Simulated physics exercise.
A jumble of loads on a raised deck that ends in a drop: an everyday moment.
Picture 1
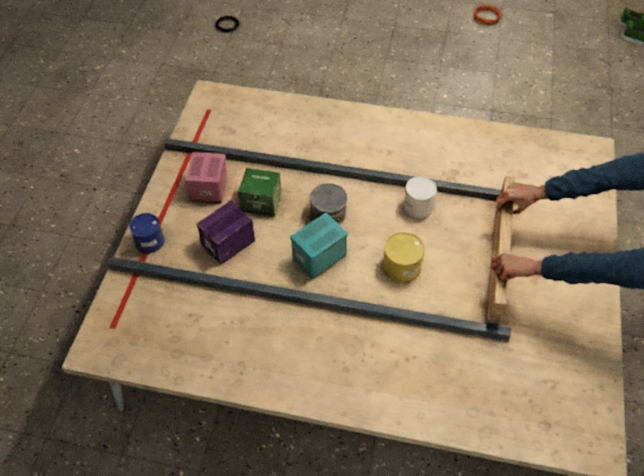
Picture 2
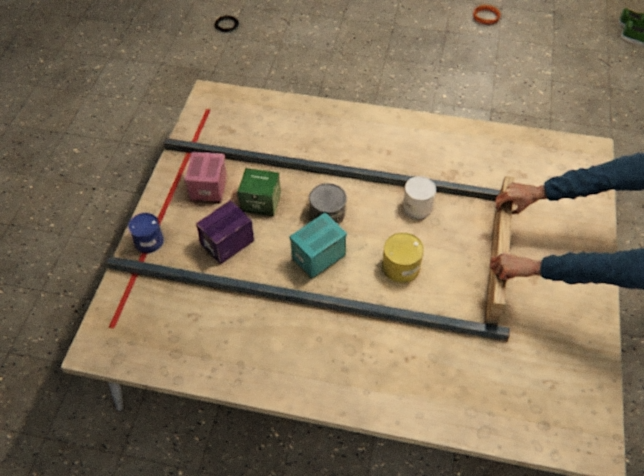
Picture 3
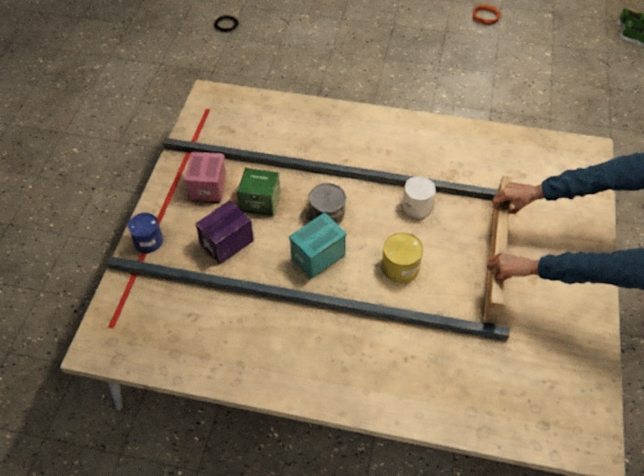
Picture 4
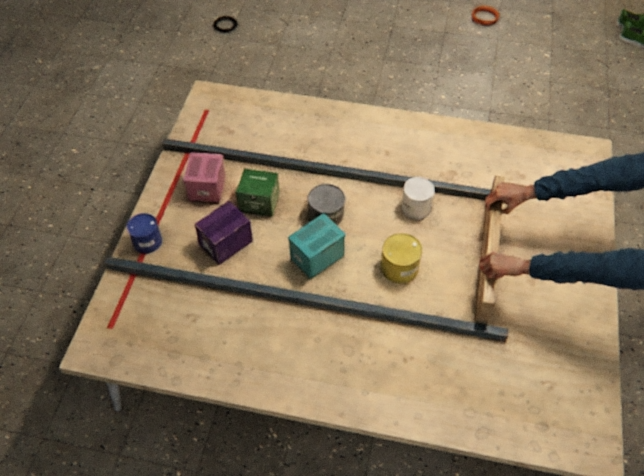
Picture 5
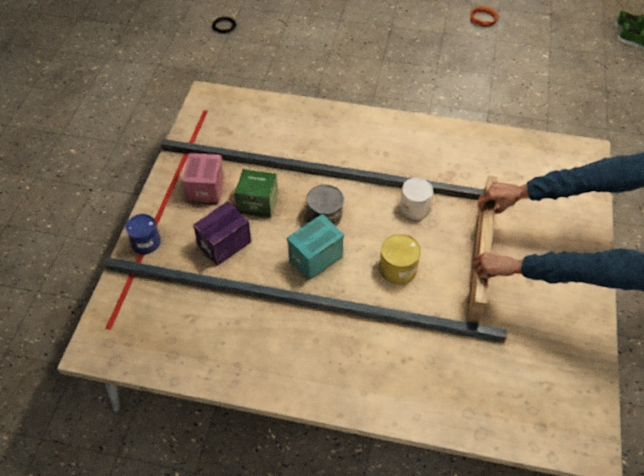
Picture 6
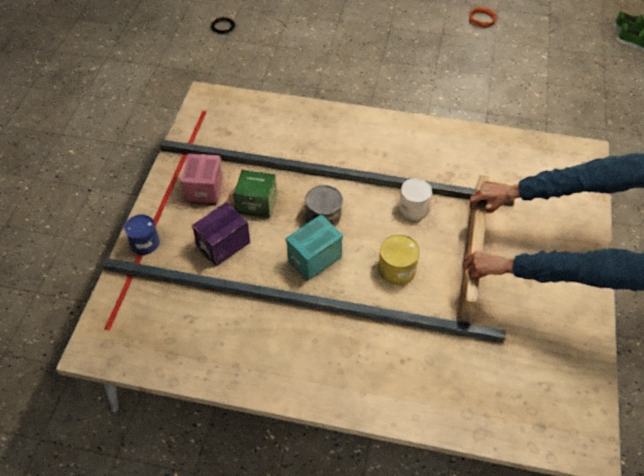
Two hands slide a wooden plank slowly left between dark rails toward colourful boxes and tins.
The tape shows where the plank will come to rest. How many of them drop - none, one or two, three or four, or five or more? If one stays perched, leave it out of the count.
The count of those that drop is five or more.
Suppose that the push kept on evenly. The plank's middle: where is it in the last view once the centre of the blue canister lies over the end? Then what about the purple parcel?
For the blue canister, about (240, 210); for the purple parcel, about (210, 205).
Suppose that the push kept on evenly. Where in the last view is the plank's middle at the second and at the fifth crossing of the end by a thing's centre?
In pixels, around (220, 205) followed by around (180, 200).
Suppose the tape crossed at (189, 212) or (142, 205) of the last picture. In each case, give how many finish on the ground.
Respectively 3 and 8.
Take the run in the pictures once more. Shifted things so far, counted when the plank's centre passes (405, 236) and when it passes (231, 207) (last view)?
At that stage 2; at the next, 8.
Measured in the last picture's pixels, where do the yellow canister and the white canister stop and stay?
Okay, so first (137, 206), and next (165, 155).
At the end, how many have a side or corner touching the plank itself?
The count in contact is 3.
Soon after, none off yet; blue canister at rest near (142, 235); pink tote at rest near (203, 180); purple parcel at rest near (222, 234).
After that, none off yet; blue canister displaced a little near (136, 235); pink tote displaced a little near (187, 175); purple parcel displaced about its own width near (168, 230).
In the end, the number that fall off is five or more; gone, turquoise tote, green box, purple parcel, pink tote and blue canister.
